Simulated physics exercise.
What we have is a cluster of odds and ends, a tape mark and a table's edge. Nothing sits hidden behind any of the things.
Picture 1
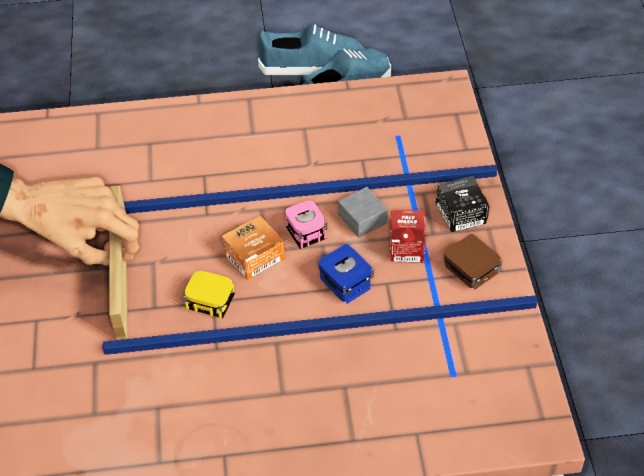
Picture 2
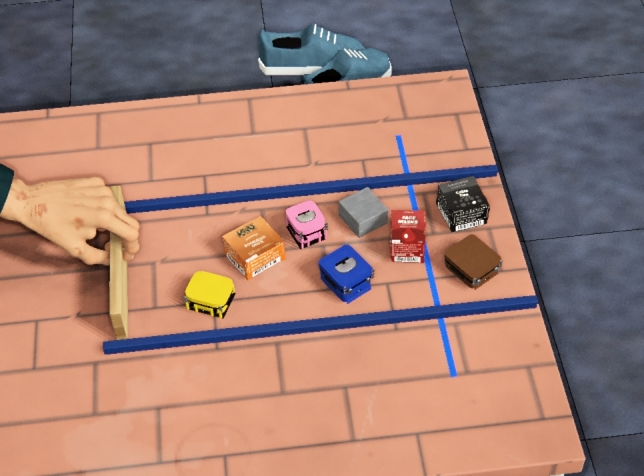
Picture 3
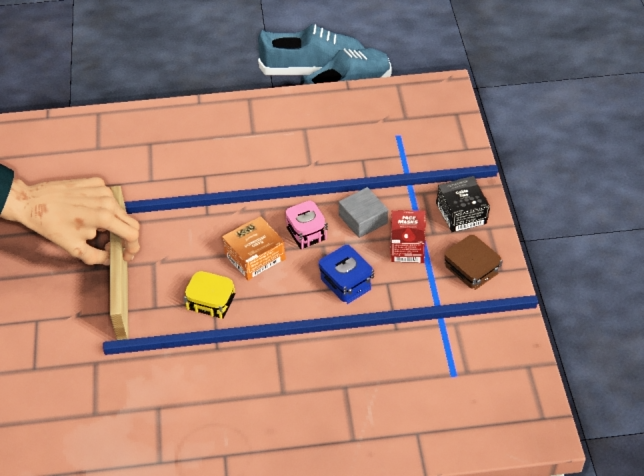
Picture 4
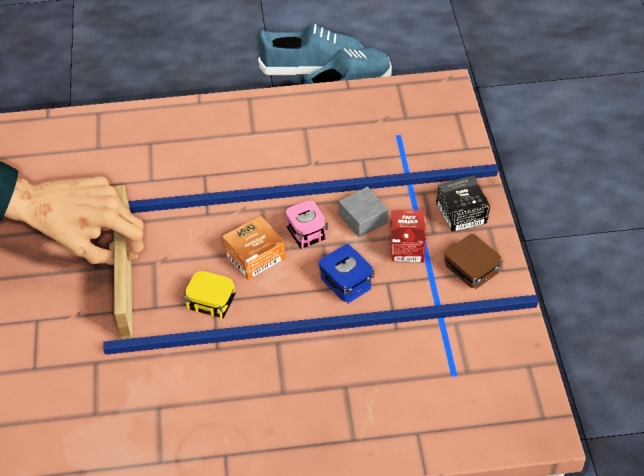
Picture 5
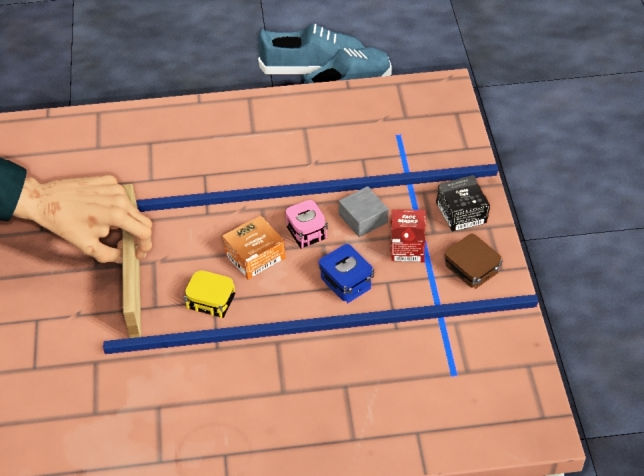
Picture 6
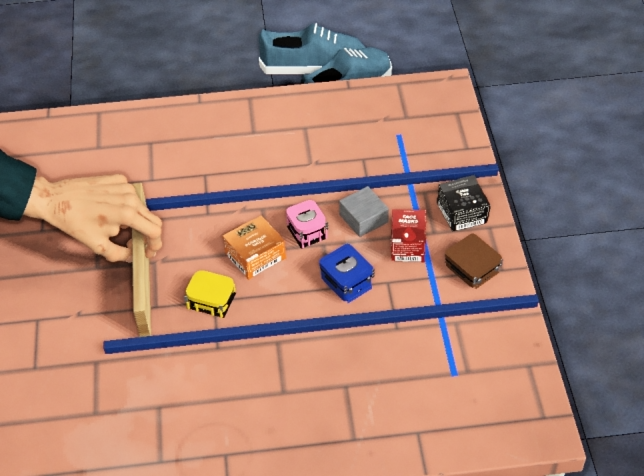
On a brick-patterned tabletop, a hand holds a wooden board still, then slides it slightly right toward small colourful boxes sitting motionless.
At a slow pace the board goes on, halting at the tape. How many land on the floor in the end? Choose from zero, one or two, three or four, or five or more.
In the end, one or two land there.
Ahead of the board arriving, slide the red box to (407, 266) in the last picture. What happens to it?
Well, from there it is not lost.
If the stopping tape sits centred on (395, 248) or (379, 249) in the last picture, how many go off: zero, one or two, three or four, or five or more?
One after another: Not one; no fall at all.
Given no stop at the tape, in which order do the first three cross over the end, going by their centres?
Earliest first: The black box, then the brown case, and then the grey block.
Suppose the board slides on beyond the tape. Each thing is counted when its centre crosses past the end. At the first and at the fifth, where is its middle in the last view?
At (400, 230) for the first, at (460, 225) for the fifth.
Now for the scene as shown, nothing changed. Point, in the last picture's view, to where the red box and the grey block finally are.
First object about (505, 229); second object about (499, 187).
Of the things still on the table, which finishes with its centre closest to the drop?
The grey block finishes closest.
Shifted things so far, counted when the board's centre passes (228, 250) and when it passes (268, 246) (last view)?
I make it 2 at the first spot and 3 at the other.
Early on, none off yet; black box at rest near (463, 203); brown case at rest near (473, 262); red box at rest near (408, 236).
A while later, none off yet; black box moving near (469, 203); brown case at rest near (473, 262); red box travelled a little near (421, 235).
Finally, the number that fall off is one or two; lost, brown case and black box.
